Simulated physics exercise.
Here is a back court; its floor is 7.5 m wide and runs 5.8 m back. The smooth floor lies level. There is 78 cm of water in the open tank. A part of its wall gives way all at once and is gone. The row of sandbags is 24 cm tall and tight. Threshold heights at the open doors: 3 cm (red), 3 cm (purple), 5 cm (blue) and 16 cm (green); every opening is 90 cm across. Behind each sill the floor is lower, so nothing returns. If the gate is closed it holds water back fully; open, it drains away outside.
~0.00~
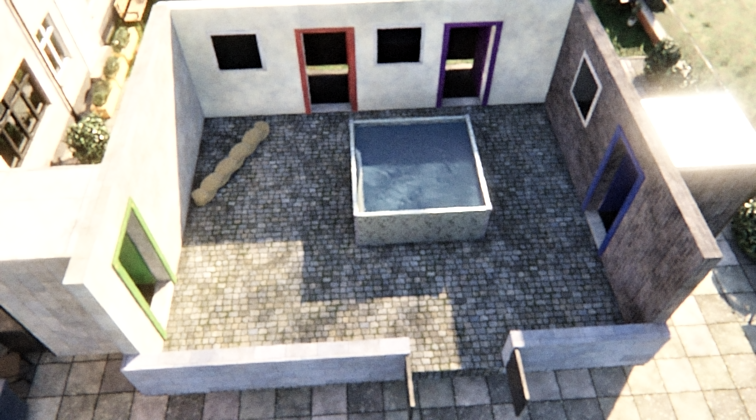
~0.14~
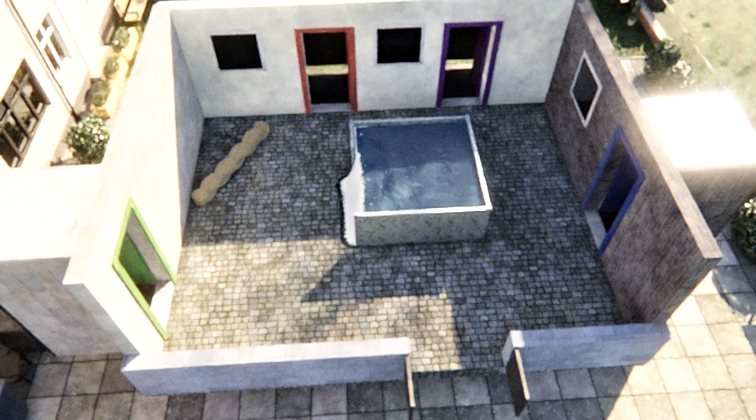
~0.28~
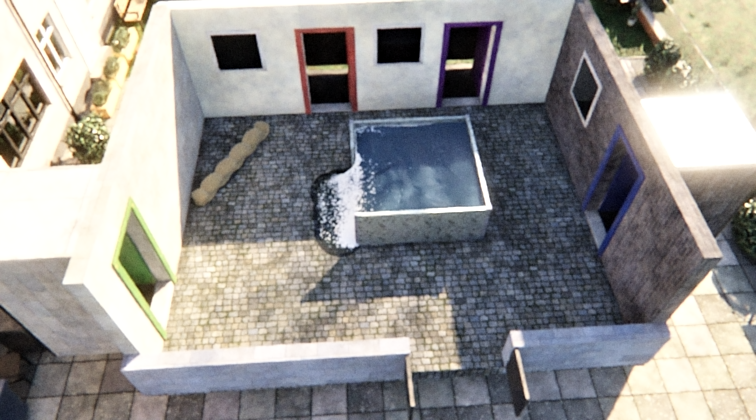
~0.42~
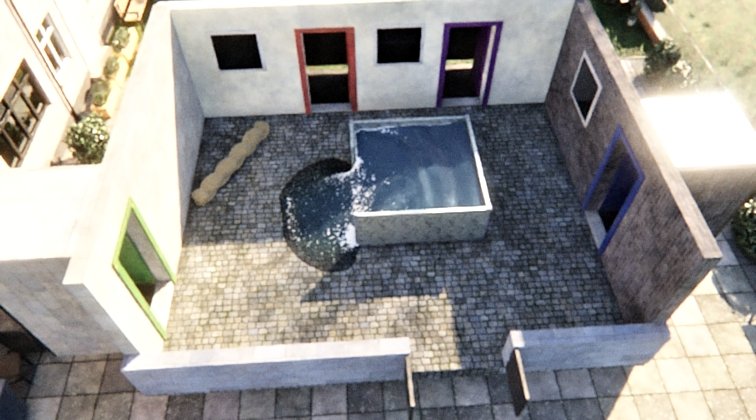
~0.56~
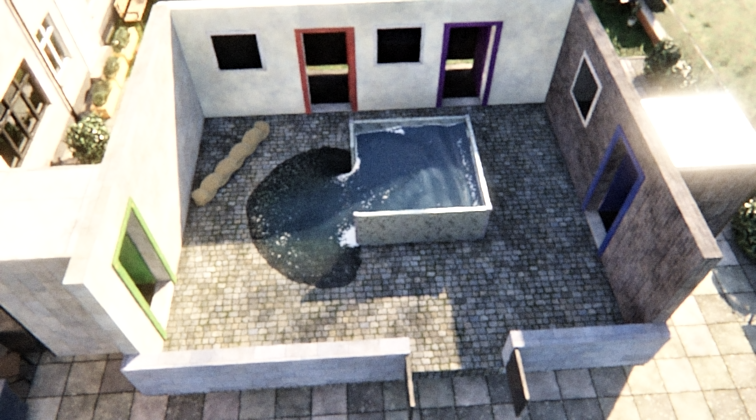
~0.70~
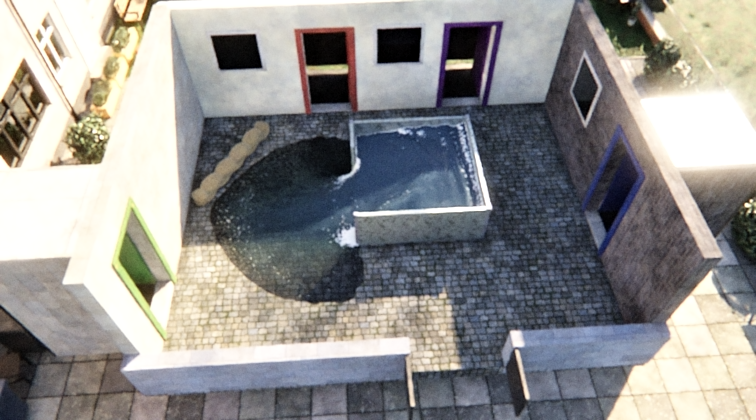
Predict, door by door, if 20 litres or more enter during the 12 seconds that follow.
Within that time: At the red door it passes the limit; at the purple door it exceeds the limit; at the blue door it passes the limit; at the green door it passes the limit.
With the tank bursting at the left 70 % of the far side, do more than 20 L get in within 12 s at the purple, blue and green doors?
Then: Purple past it, blue not over, green under.
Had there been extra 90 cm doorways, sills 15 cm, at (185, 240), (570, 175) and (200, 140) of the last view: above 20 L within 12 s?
In that order: Above, under, under.
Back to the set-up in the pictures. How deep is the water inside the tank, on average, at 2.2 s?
About 36 cm.
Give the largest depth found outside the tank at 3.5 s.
About 35 cm.
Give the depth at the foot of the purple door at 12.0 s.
Some 10.0 cm.
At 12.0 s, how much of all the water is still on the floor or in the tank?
Some 84 per cent remains.
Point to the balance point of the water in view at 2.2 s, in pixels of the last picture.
At about (320, 218).
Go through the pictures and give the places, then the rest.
The first picture shows still water, 78 cm deep, in the open tank at (416, 165).
In the second picture, the front is at (349, 244), 0.8 m from the gap at (357, 201); 0.3 m2 of floor is under water; 78 cm left at the back of the open tank.
In the third picture, water pours out at (357, 201) and has run 1.0 m, to (325, 177); typically 12 cm deep outside, 78 cm at the open tank's back.
In the fourth picture, water pours out at (357, 202) and has run 1.5 m, to (288, 188); typically 10 cm deep outside, 78 cm at the open tank's back.
In the fifth picture, water pours out at (357, 202) and has run 2.0 m, to (253, 200); typically 7 cm deep outside, 72 cm at the open tank's back.
In the sixth picture, water pours out at (357, 202) and has run 2.7 m, to (218, 206); typically 6 cm deep outside, 66 cm at the open tank's back.
After 1.4 s water covers 30 % of the floor and is deepest (46 cm) near (196, 222); red door not reached, purple door not reached, blue door not reached, green door 18 cm at the sill, 0 L in.
After 2.2 s water covers 40 % of the floor and is deepest (58 cm) near (161, 361); red door 2 cm at the sill, 0 L in, purple door not reached, blue door not reached, green door 28 cm at the sill, 23 L in.
After 3.5 s water covers 50 % of the floor and is deepest (35 cm) near (161, 361); red door 8 cm at the sill, 7 L in, purple door not reached, blue door not reached, green door 28 cm at the sill, 80 L in.
After 7.0 s water covers 90 % of the floor and is deepest (17 cm) near (159, 373); red door 8 cm at the sill, 57 L in, purple door 3 cm at the sill, 0 L in, blue door 11 cm at the sill, 49 L in, green door 16 cm at the sill, 134 L in.
After 12.0 s water covers 100 % of the floor and is deepest (15 cm) near (421, 113); red door 7 cm at the sill, 120 L in, purple door 10 cm at the sill, 49 L in, blue door 10 cm at the sill, 134 L in, green door 7 cm at the sill, 134 L in.
